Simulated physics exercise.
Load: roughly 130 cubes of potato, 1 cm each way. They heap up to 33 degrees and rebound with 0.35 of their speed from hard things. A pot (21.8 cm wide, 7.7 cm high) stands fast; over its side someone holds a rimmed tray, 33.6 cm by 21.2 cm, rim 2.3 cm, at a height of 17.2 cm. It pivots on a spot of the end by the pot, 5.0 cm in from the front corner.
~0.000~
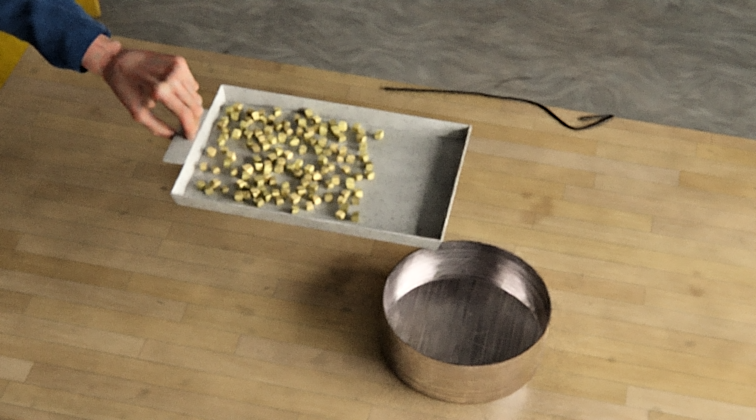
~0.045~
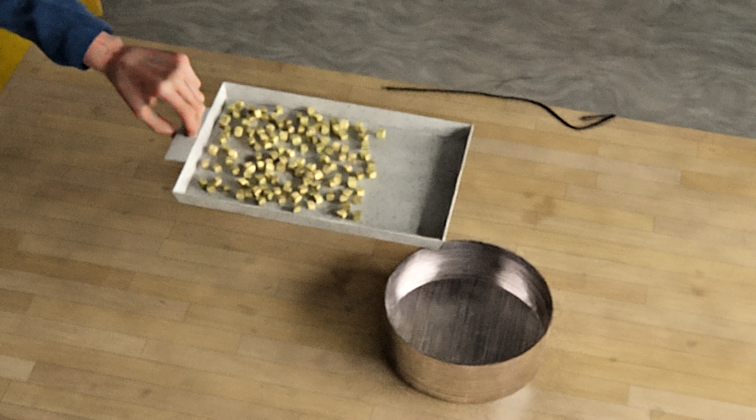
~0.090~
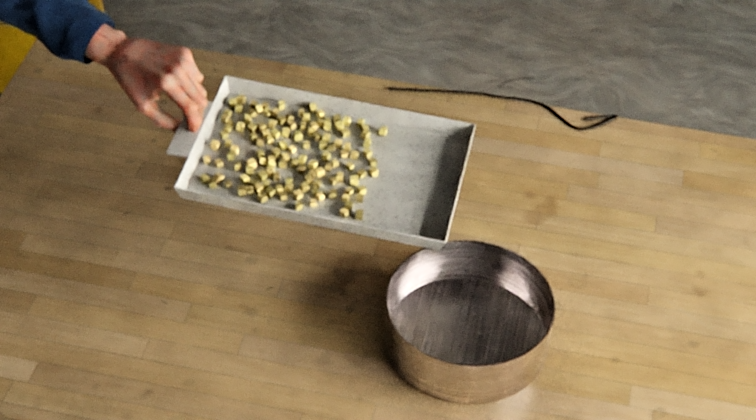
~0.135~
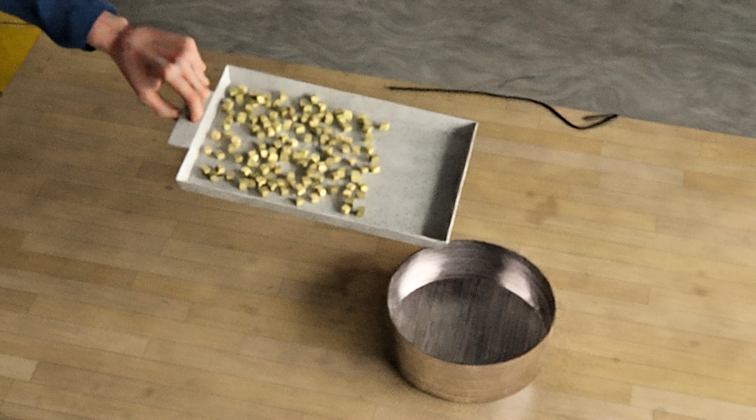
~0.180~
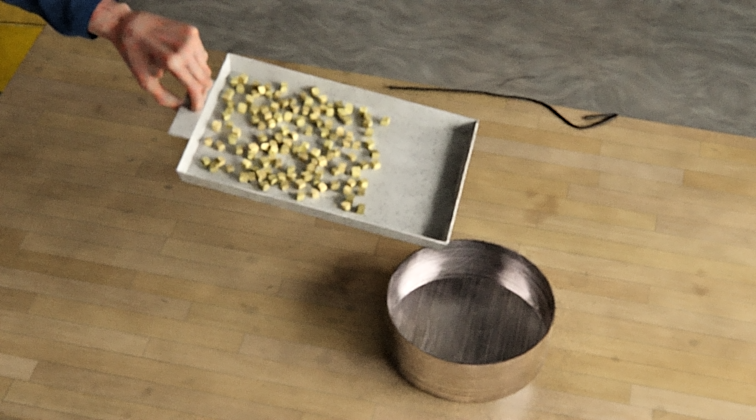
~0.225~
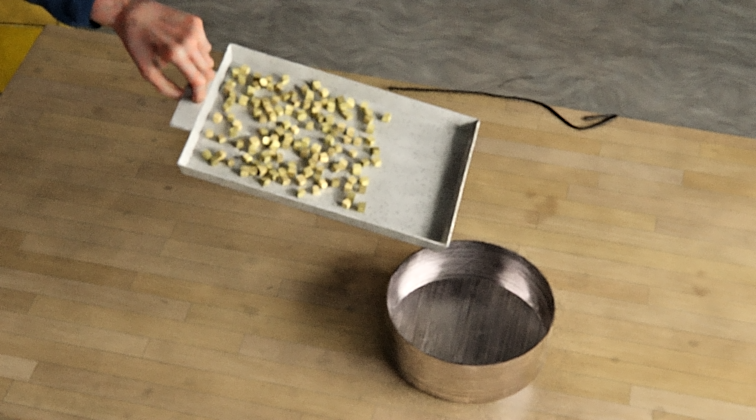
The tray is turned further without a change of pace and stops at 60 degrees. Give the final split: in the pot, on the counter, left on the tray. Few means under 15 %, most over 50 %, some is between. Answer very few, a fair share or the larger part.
In the pot: The larger part; on the counter: Very few; left on the tray: A fair share.
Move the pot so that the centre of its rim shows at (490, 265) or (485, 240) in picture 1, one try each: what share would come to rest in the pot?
Some 40 and 10 per cent.
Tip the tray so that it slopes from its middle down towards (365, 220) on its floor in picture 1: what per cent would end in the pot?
About 60 per cent.
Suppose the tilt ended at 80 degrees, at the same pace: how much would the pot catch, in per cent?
It would be near 80 per cent.
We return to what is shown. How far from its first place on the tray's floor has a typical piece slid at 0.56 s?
Some 0 cm.
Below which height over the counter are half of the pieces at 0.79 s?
Some 28 cm.
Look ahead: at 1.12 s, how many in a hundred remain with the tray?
Some 40 per cent of the load.
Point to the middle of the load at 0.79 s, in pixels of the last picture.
Around (391, 155).
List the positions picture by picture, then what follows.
The first picture shows tray tilt 0 degrees, front corners at (177, 191) and (437, 237); middle of the pieces at (288, 155); pot at (467, 300).
The second picture shows tray tilt 1 degrees, front corners at (179, 189) and (439, 236); middle of the pieces at (290, 153).
The third picture shows tray tilt 2 degrees, front corners at (181, 185) and (441, 237); middle of the pieces at (292, 150).
The fourth picture shows tray tilt 5 degrees, front corners at (182, 177) and (443, 238), lowest corner right front; middle of the pieces at (293, 143).
The fifth picture shows tray tilt 8 degrees, front corners at (183, 168) and (443, 239), lowest corner right front; middle of the pieces at (294, 136).
The sixth picture shows tray tilt 12 degrees, front corners at (184, 161) and (443, 240), lowest corner right front; middle of the pieces at (295, 130); pot at (470, 300). The tray's pace is about 70 degrees a second.
Then, at 0.56 s, tilt 35 degrees; the tray holds 100 %, the pot 0 %.
Then, at 0.79 s, tilt 51 degrees; the tray holds 100 %, the pot 0 %.
After 1.12 s, tilt 60 degrees; the tray holds 40 %, the pot 50 %.
At rest (2.2 s), pot 65 %, counter 0 %, tray 35 %.
